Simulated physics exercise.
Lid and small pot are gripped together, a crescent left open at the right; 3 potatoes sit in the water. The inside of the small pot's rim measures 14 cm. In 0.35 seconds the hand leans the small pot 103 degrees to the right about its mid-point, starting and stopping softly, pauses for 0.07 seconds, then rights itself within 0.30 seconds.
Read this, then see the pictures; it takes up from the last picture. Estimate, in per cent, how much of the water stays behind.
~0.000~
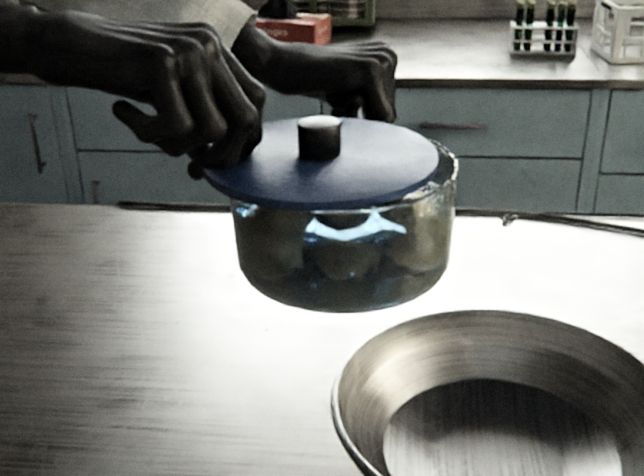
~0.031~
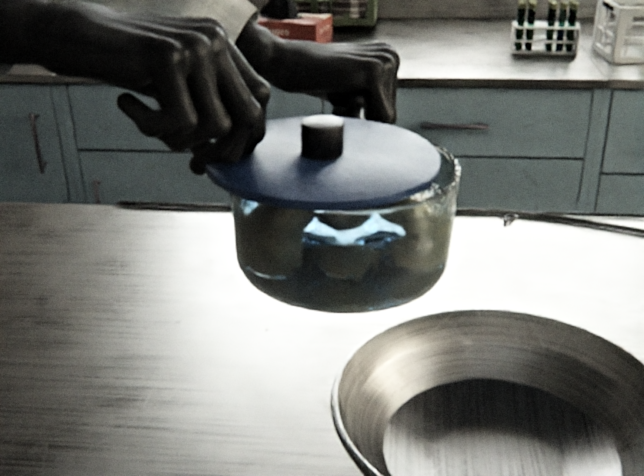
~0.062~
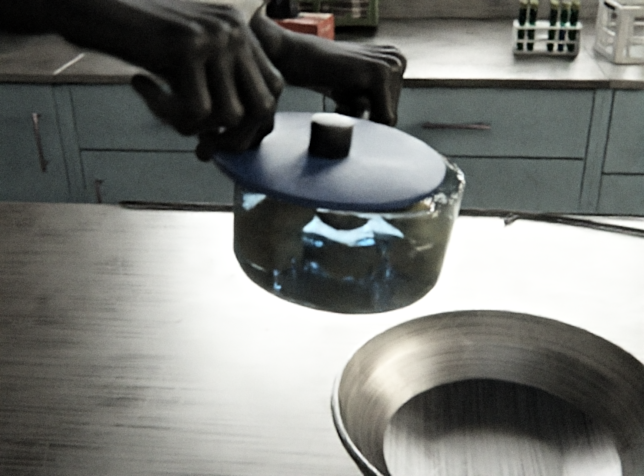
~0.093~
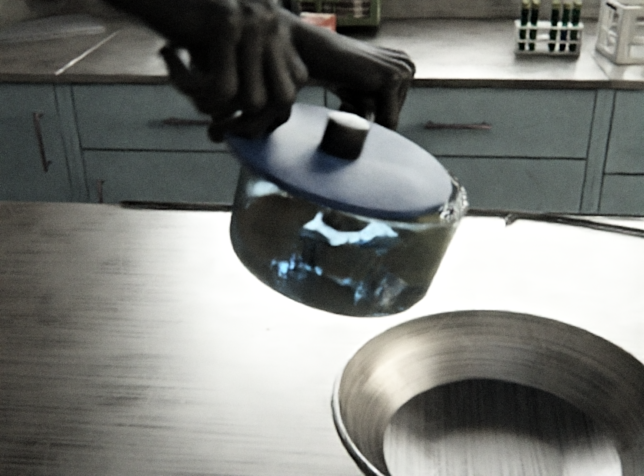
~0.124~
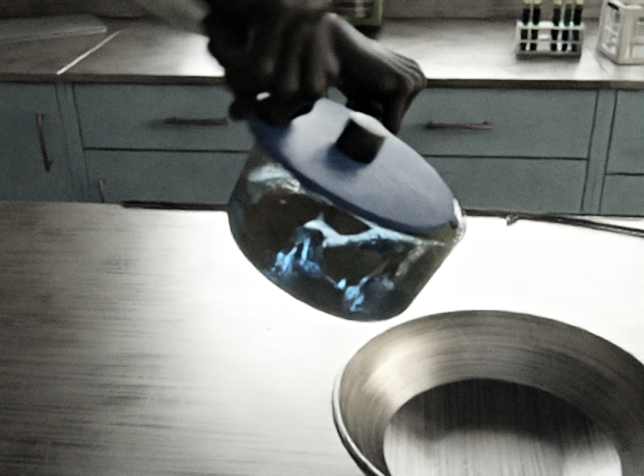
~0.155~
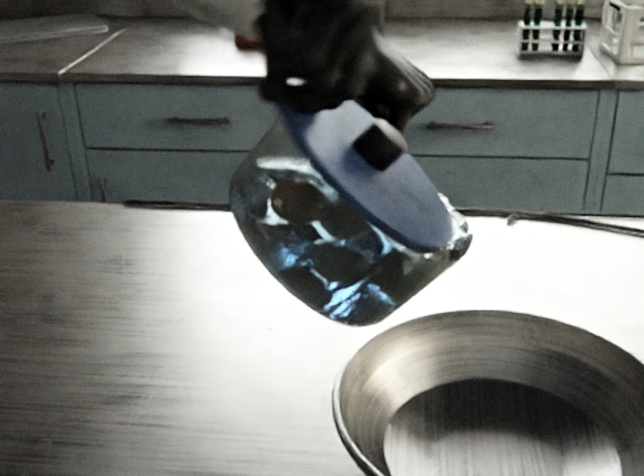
Some 40 per cent remains.
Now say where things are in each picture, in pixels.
Tilt 0°; pouring edge (457, 169); surface from (238, 196) to (451, 201); the lid's edge is at (435, 159), 10 mm short of the rim, in the first frame.
Tilt 2°; pouring edge (458, 172); surface from (239, 194) to (451, 201), in the second frame.
Tilt 8°; pouring edge (462, 184); surface from (240, 191) to (454, 204), in the third frame.
Tilt 17°; pouring edge (465, 202); surface from (241, 187) to (457, 209), in the fourth frame.
Tilt 29°; pouring edge (464, 224); surface from (239, 182) to (463, 216), in the fifth frame.
Tilt 42°; pouring edge (456, 249); surface from (237, 172) to (437, 219); 2 per cent is over the edge; the lid's edge is at (449, 230), 10 mm short of the rim, in the sixth frame.
Then, 0.30 s in, the tilt is 97° and 77 per cent of the water is still in the small pot.
Then, 0.40 s in, the tilt is 103° and 61 per cent of the water is still in the small pot.
Then, 0.51 s in, the tilt is 81° and 47 per cent of the water is still in the small pot.
Then, 0.63 s in, the tilt is 21° and 41 per cent of the water is still in the small pot.
Finally, 40 per cent of the water is still in the small pot.
